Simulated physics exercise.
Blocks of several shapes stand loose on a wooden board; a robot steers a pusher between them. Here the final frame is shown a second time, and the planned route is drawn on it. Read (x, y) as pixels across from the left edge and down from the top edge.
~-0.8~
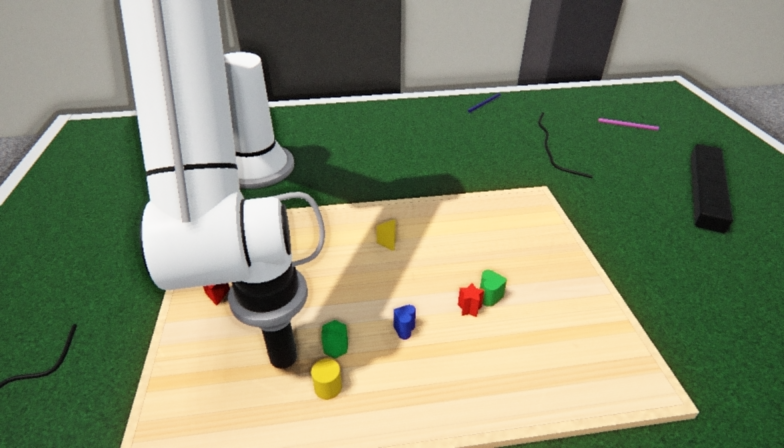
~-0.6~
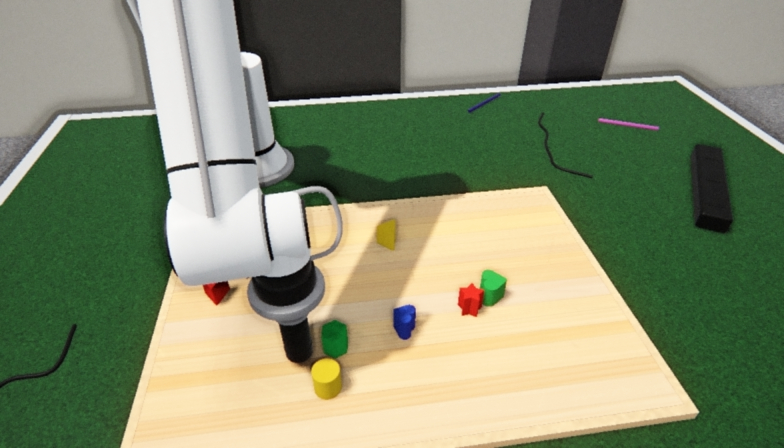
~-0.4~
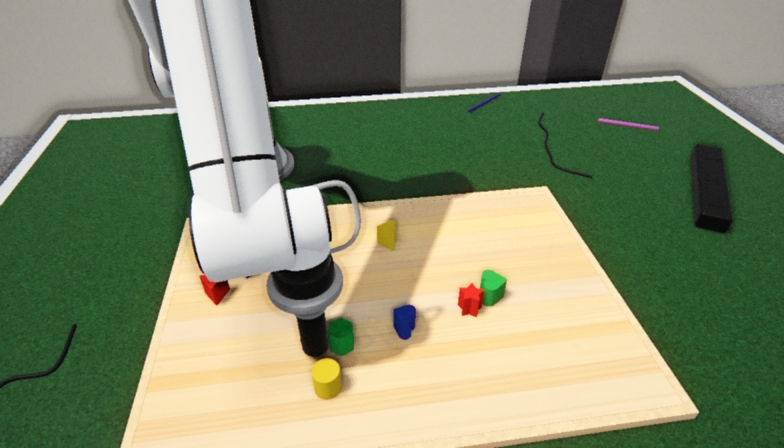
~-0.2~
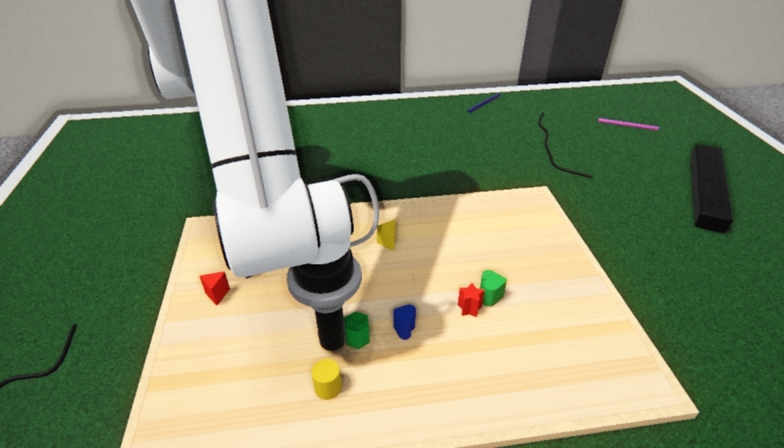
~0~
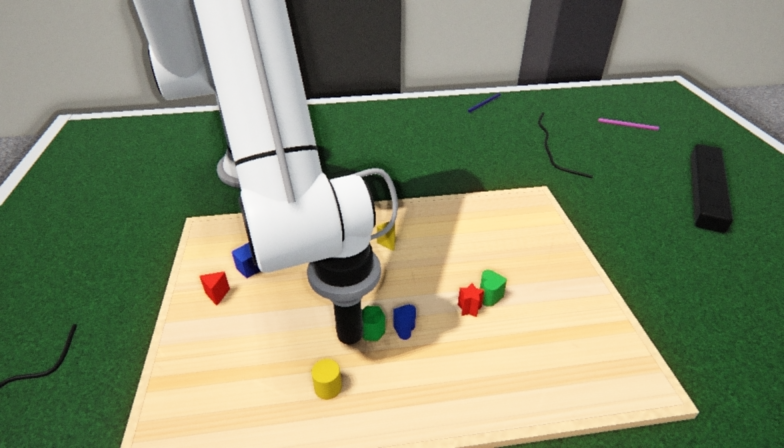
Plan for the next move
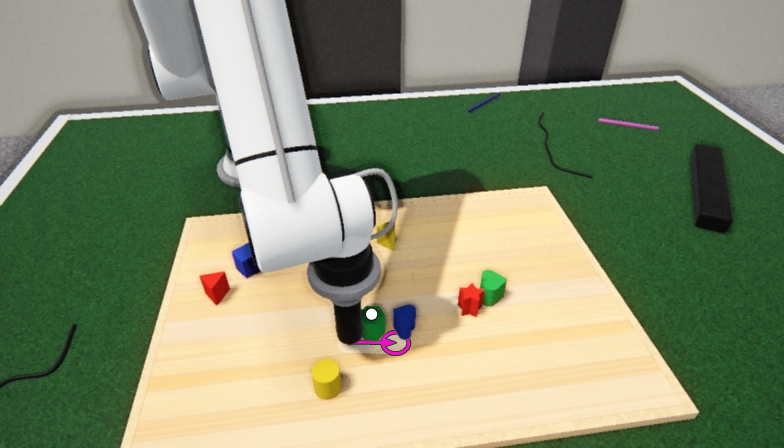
The footage shows a robot arm moving its black pusher rightward across a wooden board of coloured blocks, passing behind a yellow disc, then nudging a green hexagon right and slightly away until it sits close beside a blue heart.
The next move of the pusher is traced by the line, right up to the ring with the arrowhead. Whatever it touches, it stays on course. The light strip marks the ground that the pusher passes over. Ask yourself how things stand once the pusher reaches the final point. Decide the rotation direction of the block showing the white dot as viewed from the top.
Anticlockwise, looking down.
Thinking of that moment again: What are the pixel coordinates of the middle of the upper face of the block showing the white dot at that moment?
Its top centre lands on (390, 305).
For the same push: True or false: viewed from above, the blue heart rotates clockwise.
True - the claim holds.
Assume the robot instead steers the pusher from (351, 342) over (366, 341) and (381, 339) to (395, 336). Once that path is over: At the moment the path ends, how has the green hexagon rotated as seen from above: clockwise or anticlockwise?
Looking down, my answer is that the green hexagon rotates anticlockwise.
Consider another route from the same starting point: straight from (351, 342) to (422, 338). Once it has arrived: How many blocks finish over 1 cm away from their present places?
By the end, two blocks will have moved.
The line goes straight from (351, 342) to (396, 343); the dot is on the green hexagon.
What follows on the original path. Halfway along, pusher at (374, 335); green hexagon at (387, 308), turned 35° anticlockwise; blue heart at (408, 311), turned 25° clockwise.
At the end, pusher at (396, 335); yellow disc unmoved; green hexagon at (390, 305), turned 50° anticlockwise; blue heart at (412, 309), turned 40° clockwise.
